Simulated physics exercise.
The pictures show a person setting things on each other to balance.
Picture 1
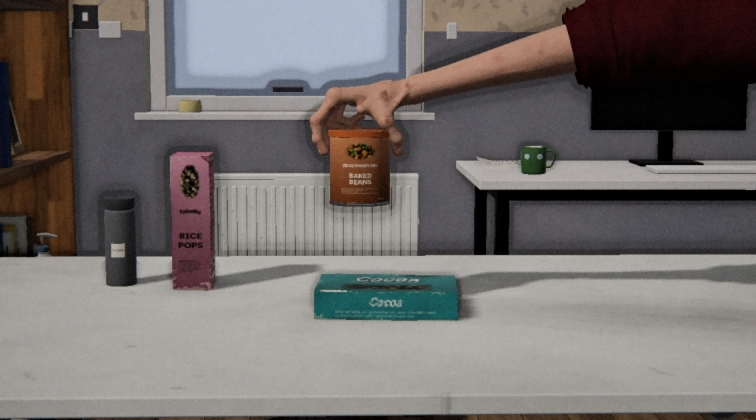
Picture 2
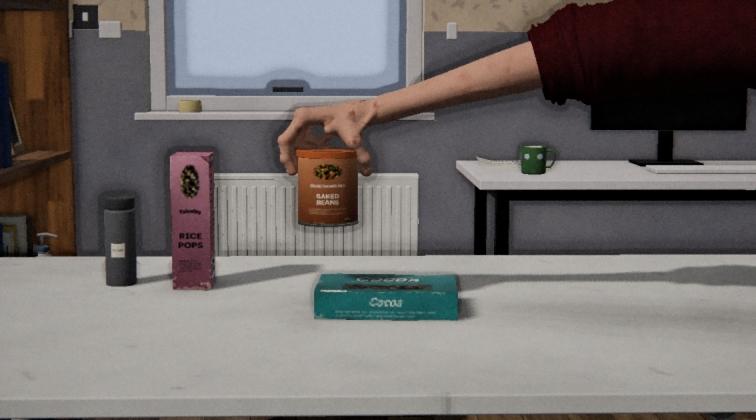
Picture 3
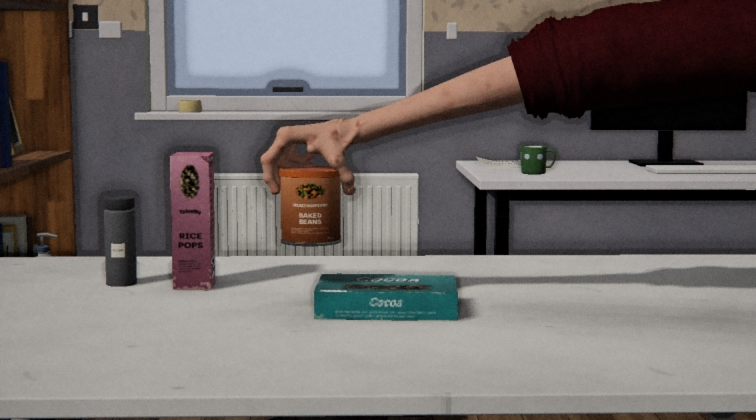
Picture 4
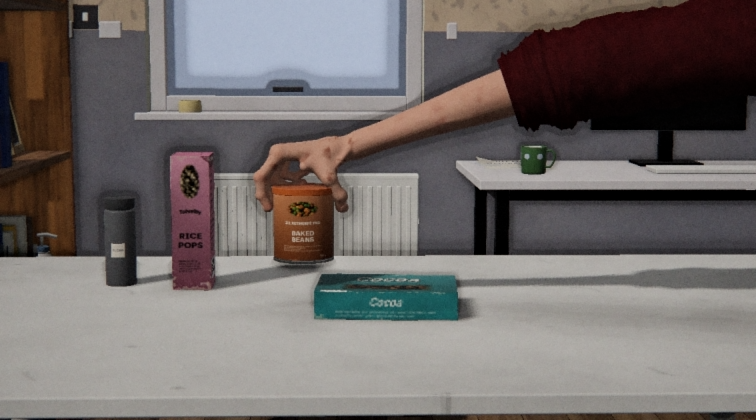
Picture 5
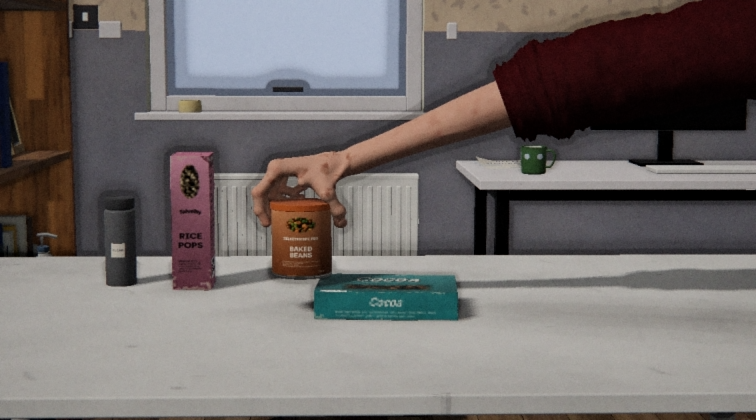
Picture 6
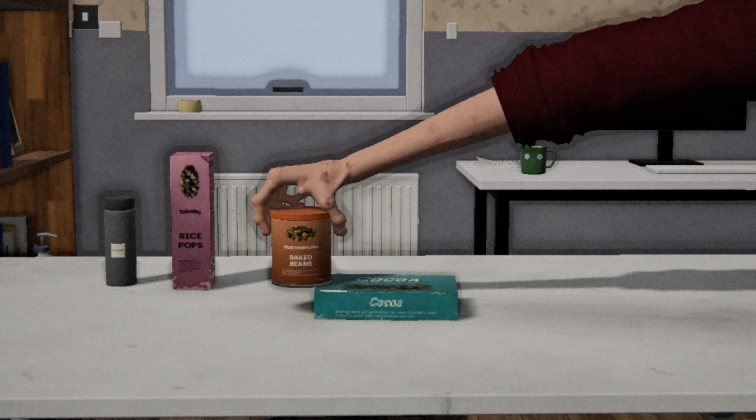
An orange pot of baked beans, gripped from above by a hand, moved left and down until it was set on the white table between a pink carton and a turquoise packet, still held.
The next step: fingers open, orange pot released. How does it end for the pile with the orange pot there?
In the end the pile has fallen.
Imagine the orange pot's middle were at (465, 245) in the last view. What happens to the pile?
The pile then goes over.
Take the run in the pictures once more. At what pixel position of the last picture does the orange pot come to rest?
The object finishes somewhere near (243, 280).
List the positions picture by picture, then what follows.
The first picture shows on its way; orange pot (360, 167); pink carton (193, 220).
The second picture shows on its way; orange pot (328, 186); turquoise packet (387, 297).
The third picture shows on its way; orange pot (311, 205); grey shaker (120, 241).
The fourth picture shows on its way; orange pot (304, 223); pink carton (193, 220).
The fifth picture shows on its way; orange pot (302, 238); turquoise packet (387, 297).
The sixth picture shows set down, still held; orange pot (302, 246); grey shaker (120, 241).
Then, 0.30 s past the last view, orange pot rocked 52° from its first pose near (271, 265).
Then, 0.40 s past the last view, orange pot now fallen.
Finally, fallen, orange pot; the other 3 still in place. Final places as the last picture's camera would see them, orange pot near (243, 280). The pile comes apart.
